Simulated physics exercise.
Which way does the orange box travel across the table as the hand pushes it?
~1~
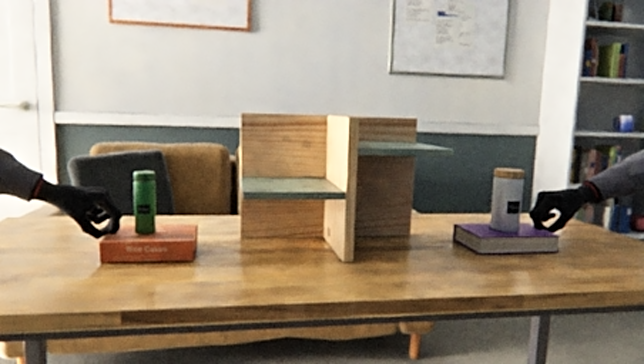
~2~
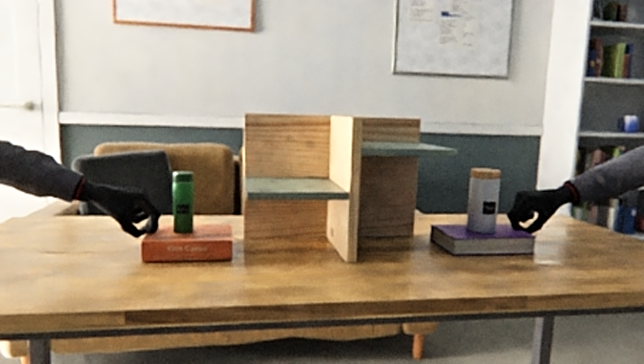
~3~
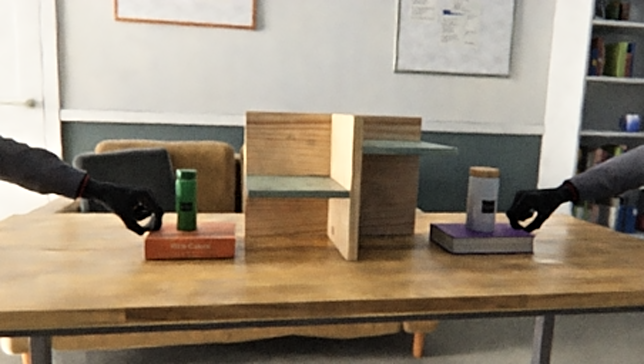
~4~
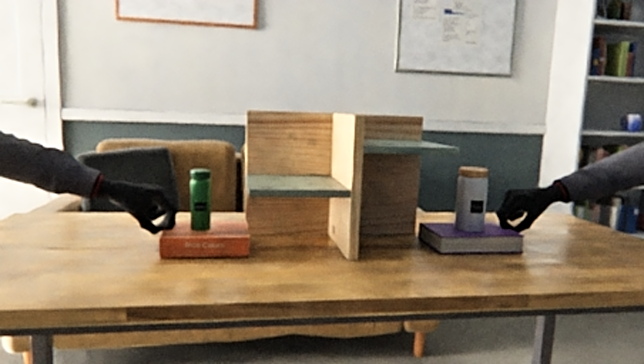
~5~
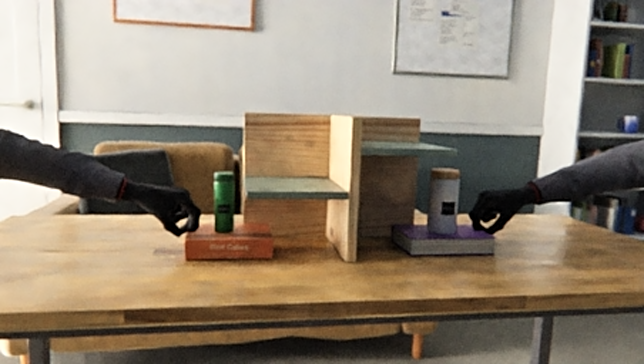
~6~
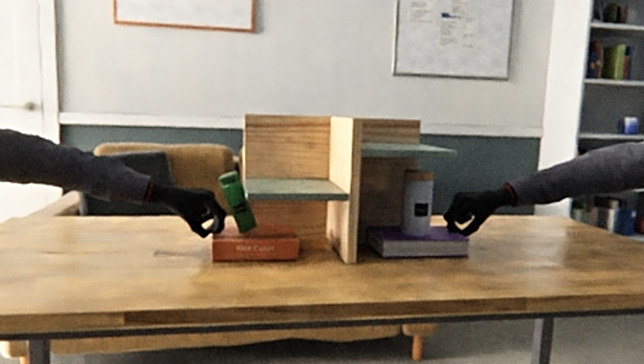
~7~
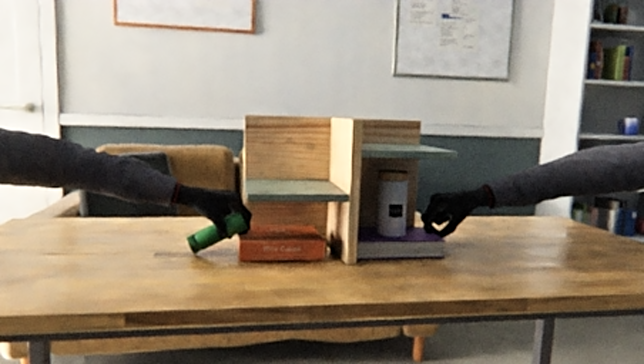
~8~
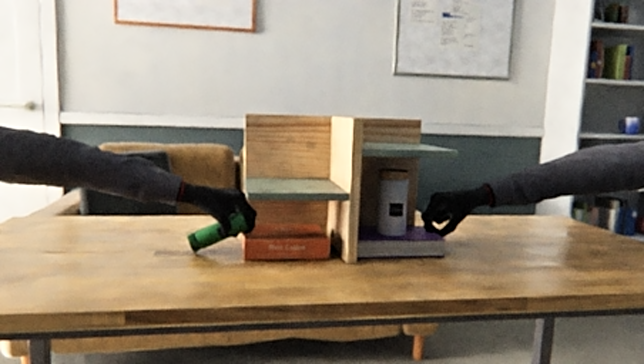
The orange box moves to the right, toward the wooden rack.
The clip shows two gloved hands pushing an orange box carrying a green shaker and a purple book carrying a white jar toward a wooden rack; the shaker strikes the left shelf and tips onto its side, while the jar slides upright beneath the right shelf.
